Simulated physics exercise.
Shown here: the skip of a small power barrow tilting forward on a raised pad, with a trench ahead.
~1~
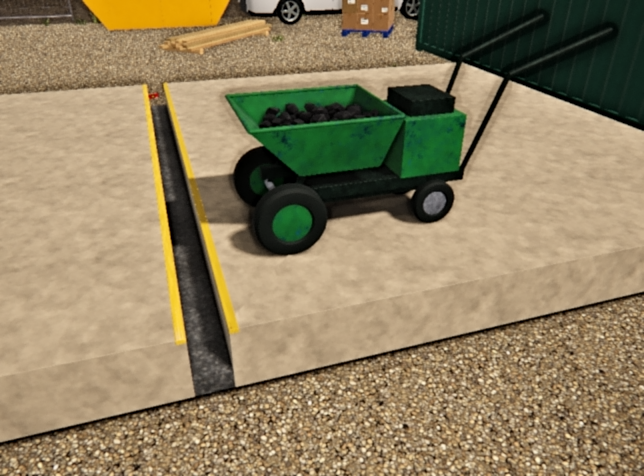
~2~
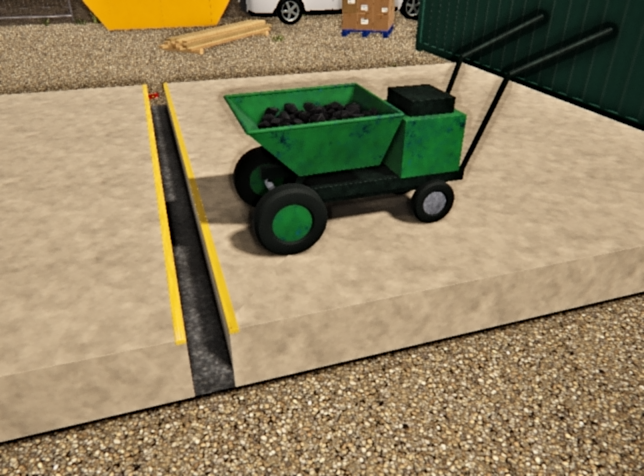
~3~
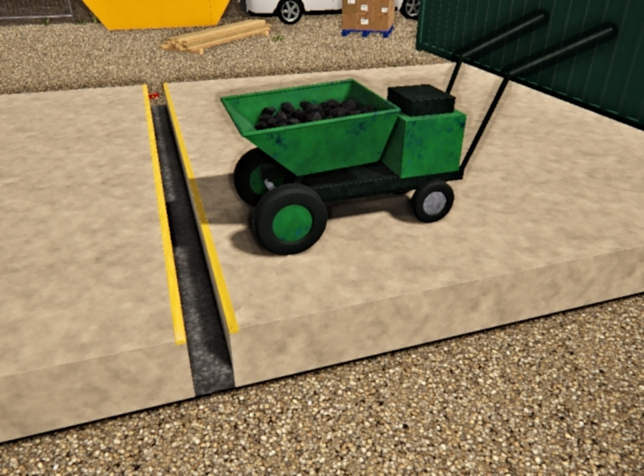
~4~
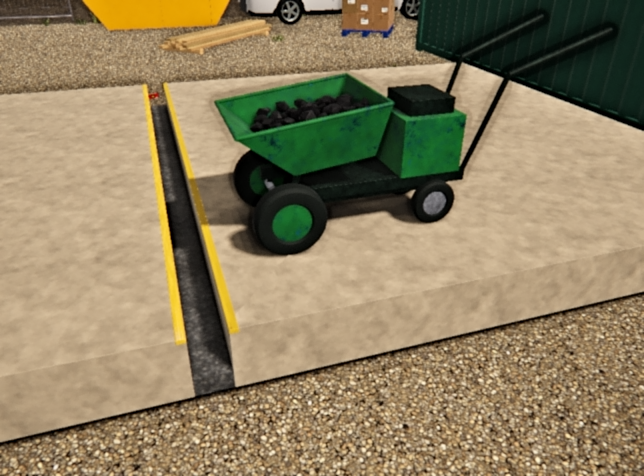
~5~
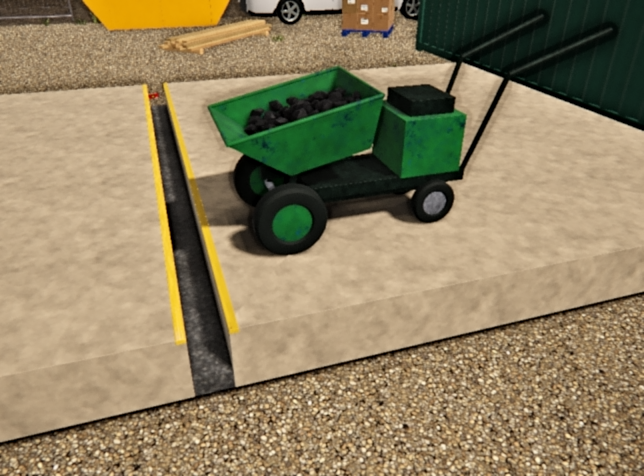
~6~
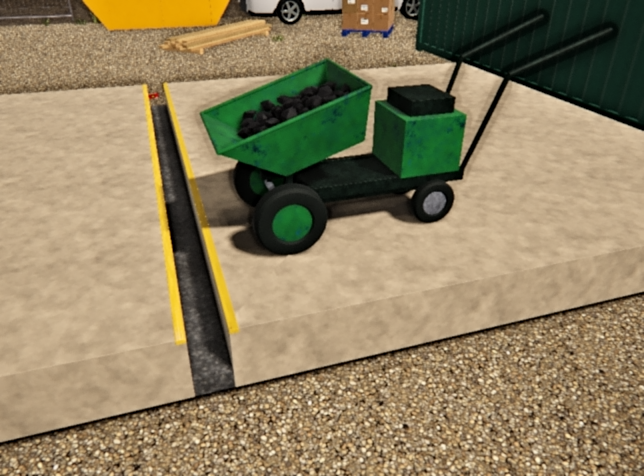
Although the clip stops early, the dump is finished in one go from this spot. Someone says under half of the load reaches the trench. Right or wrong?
Right.
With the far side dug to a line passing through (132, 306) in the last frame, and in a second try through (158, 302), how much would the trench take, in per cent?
The first case gives close to 100 per cent and the second close to 70 per cent.
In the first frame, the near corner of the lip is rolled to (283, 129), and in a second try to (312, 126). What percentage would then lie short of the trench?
About 0 percent at the first place and about 20 percent at the second.
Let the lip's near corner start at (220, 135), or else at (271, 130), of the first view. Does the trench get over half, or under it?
First: A minority of it. Second: The bulk of it.
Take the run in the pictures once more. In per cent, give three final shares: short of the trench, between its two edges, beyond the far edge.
Short: 0 %, between: 25 %, beyond: 55 %.
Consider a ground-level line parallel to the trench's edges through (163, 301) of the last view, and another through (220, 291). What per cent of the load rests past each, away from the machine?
In order: 50 per cent, then 80 per cent.
Soon after the last picture, skip tipped steeply; all in the skip.
A little later, skip tipped right over; about two thirds in the skip; a small part in or heaped over the trench; about a third beyond it.
Later still, skip tipped right over; about a quarter in the skip; about a quarter in or heaped over the trench; about half beyond it.
At rest, skip tipped right over; about a quarter in the skip; about a quarter in or heaped over the trench; about half beyond it.
